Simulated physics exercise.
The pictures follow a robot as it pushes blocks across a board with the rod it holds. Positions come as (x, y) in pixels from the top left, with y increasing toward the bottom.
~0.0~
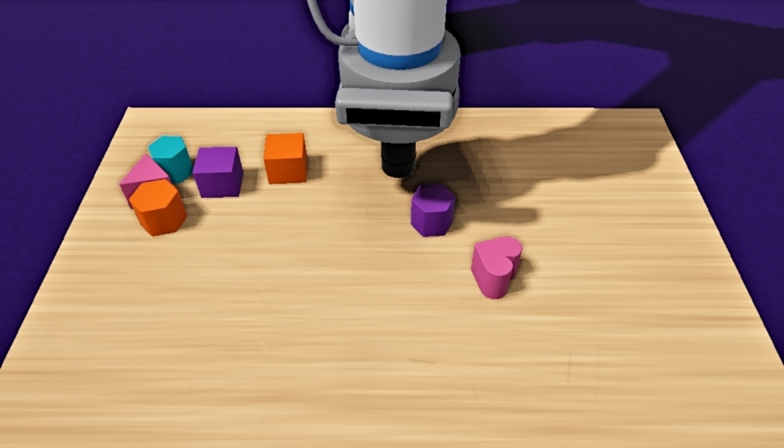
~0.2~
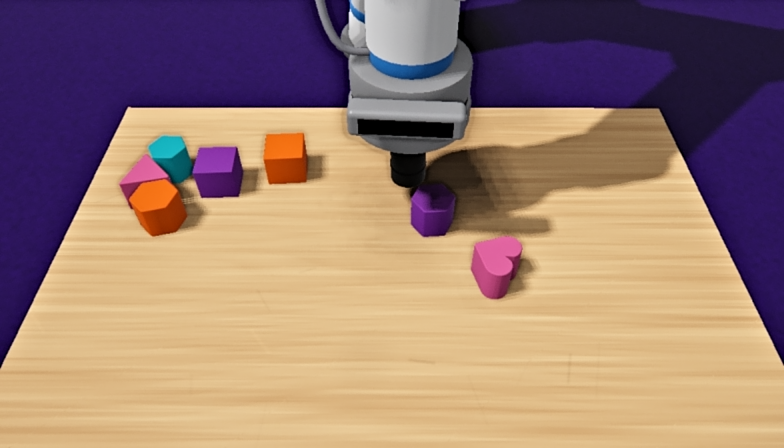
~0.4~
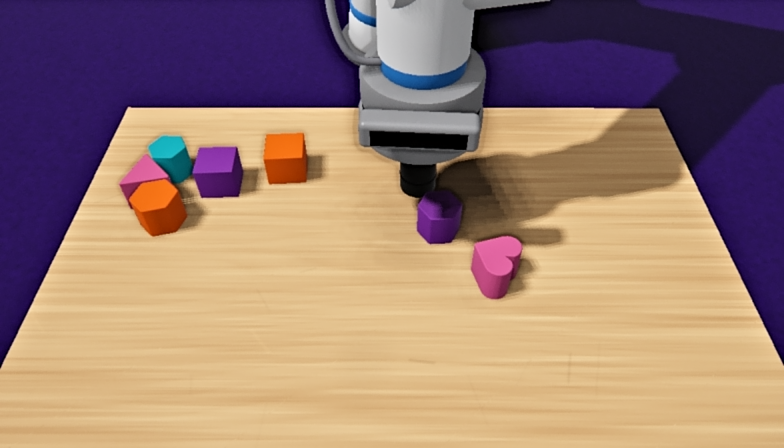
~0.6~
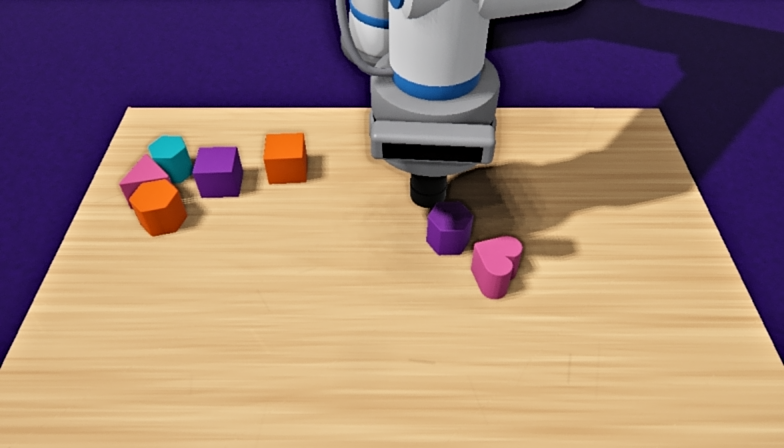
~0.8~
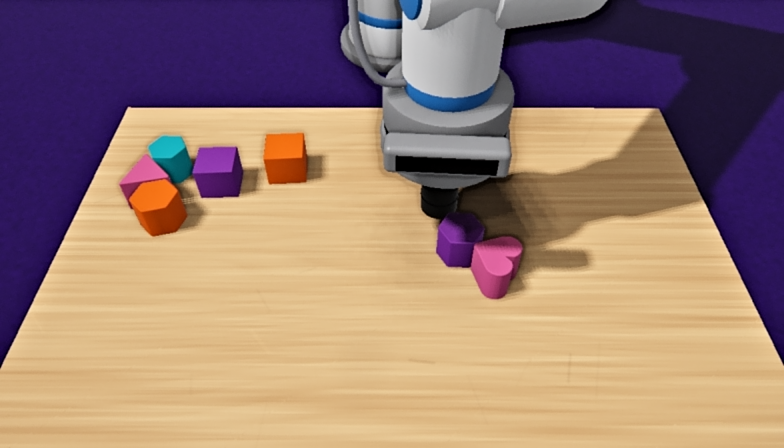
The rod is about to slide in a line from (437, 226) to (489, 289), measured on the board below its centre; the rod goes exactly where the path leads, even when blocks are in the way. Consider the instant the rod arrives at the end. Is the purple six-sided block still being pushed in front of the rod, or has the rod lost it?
Carried ahead at the end.
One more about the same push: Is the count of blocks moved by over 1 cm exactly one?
In short: No.
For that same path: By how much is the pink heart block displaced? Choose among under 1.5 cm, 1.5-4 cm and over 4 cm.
Over 4 cm.
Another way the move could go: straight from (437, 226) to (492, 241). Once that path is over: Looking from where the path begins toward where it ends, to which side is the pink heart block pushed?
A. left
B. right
I'll go with B - right.
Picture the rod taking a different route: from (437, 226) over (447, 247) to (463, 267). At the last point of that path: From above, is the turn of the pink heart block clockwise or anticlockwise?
From above, the pink heart block will be seen to turn anti-clockwise.
On the path given first. Halfway along, rod at (465, 239); purple six-sided block at (484, 264), turned 20° clockwise; pink heart block at (527, 280), turned 55° anticlockwise.
At the end, rod at (492, 270); purple six-sided block at (498, 299), turned 55° clockwise; pink heart block at (544, 291), turned 70° anticlockwise.
